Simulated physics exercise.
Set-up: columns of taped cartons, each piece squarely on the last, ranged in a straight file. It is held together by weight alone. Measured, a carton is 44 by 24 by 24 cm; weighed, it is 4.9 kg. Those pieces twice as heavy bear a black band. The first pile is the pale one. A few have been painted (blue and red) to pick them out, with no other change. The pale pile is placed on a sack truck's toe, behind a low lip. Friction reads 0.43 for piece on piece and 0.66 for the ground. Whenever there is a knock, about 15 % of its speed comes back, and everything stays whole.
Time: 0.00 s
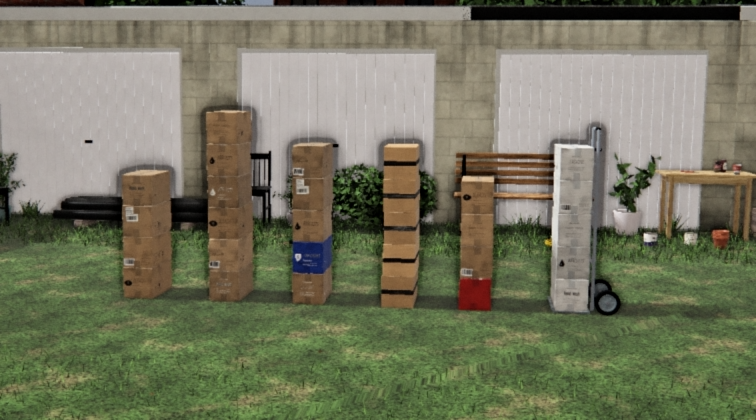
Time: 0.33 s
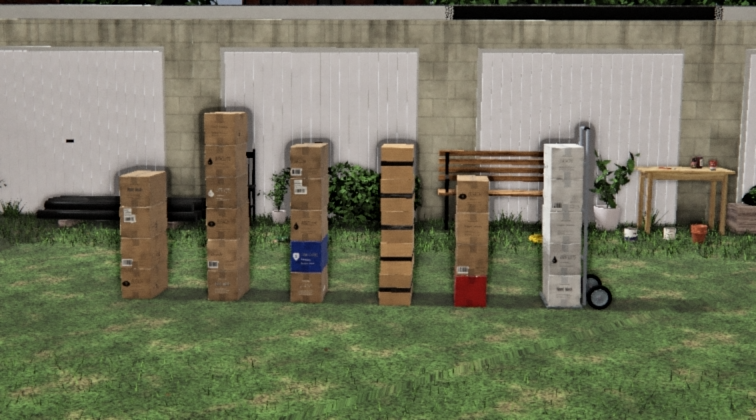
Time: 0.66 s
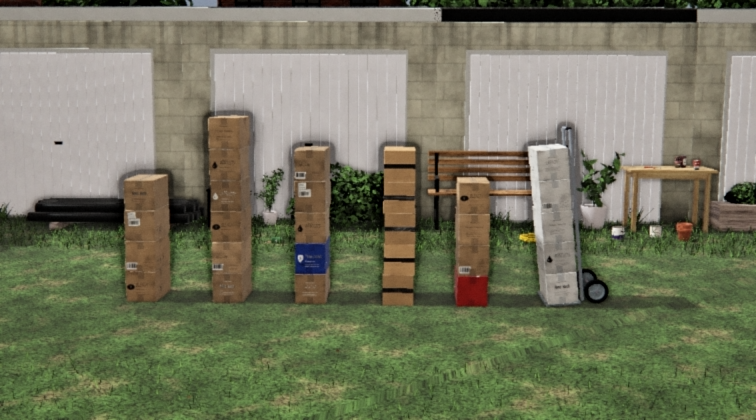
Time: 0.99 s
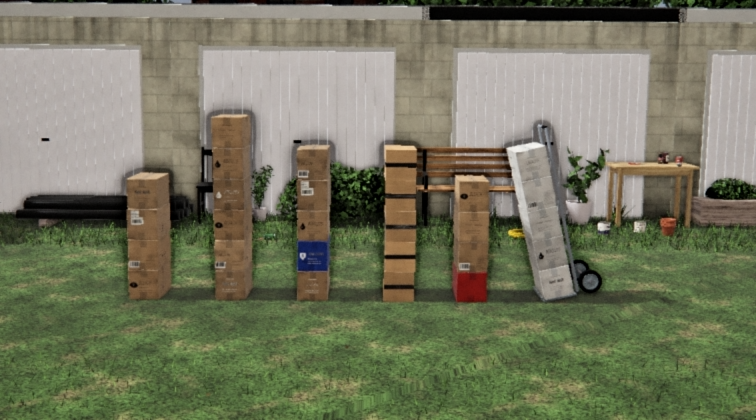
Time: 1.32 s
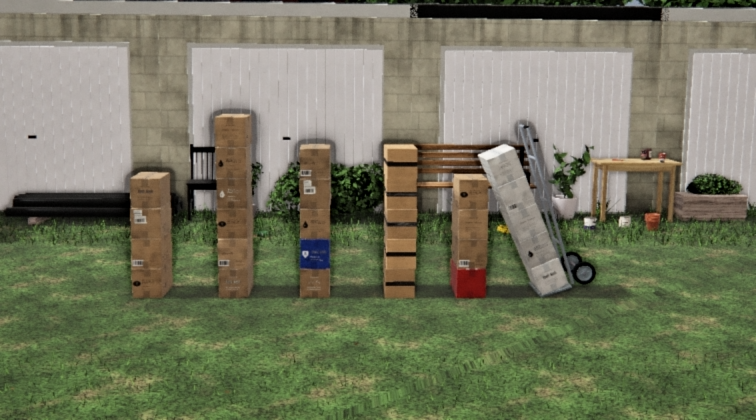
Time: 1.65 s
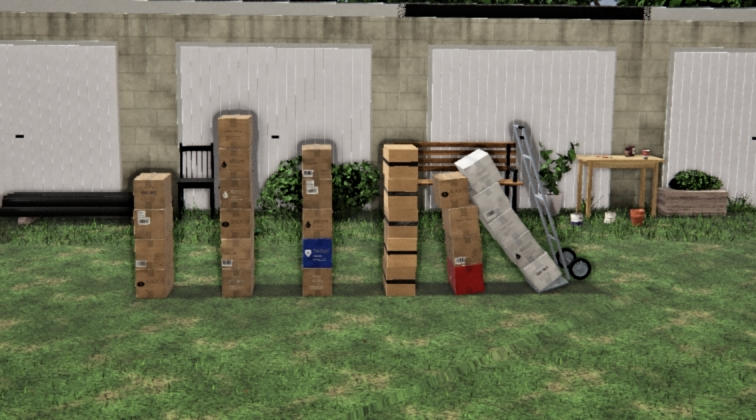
We see six stacks of cartons lined up on grass before a wall as a hand truck tilts left, leaning the pale stack over until it meets the shorter neighbouring stack with the red carton, which begins leaning left.
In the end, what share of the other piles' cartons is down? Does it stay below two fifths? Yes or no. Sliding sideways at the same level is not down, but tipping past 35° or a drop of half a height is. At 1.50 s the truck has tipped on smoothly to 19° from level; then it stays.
No, it goes above two fifths.
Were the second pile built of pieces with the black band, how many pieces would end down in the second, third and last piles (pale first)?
Second 0, third 0, last 0.
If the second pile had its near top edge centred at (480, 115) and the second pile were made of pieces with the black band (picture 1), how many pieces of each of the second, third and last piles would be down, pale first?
The tally would be second 0, then third 0, then last 0.
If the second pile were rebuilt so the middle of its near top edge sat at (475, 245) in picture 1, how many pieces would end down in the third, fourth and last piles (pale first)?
You'd get third 0, fourth 0 and last 0.
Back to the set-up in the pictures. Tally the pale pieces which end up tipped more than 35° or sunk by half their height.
I count 5 of the pale pieces.
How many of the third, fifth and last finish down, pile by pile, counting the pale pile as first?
Counting each pile, the third has 5, the fifth 6 and the last 4.
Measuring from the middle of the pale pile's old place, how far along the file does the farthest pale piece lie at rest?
Distance: Near 110 cm.
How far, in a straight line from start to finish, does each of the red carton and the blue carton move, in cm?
Distance from start in cm - red 10, blue 50.
By 2.42 s, 5 of the pale pile down; 2 of the 24 other cartons down; red carton tilted 38°.
By 3.14 s, 5 of the pale pile down; 11 of the 24 other cartons down; red carton tilted 46°; blue carton tilted 39°.
By 3.76 s, 5 of the pale pile down; 24 of the 24 other cartons down; red carton tilted 47°; blue carton tilted 41°, 18 cm lower.
When it is over (4.9 s), 5 of the pale pile down; 24 of the 24 other cartons down; red carton tilted 47°; blue carton tilted 40°, 18 cm lower. That is 100 per cent. In pixels of the last frame, middles, red carton near (452, 269), blue carton near (260, 270).
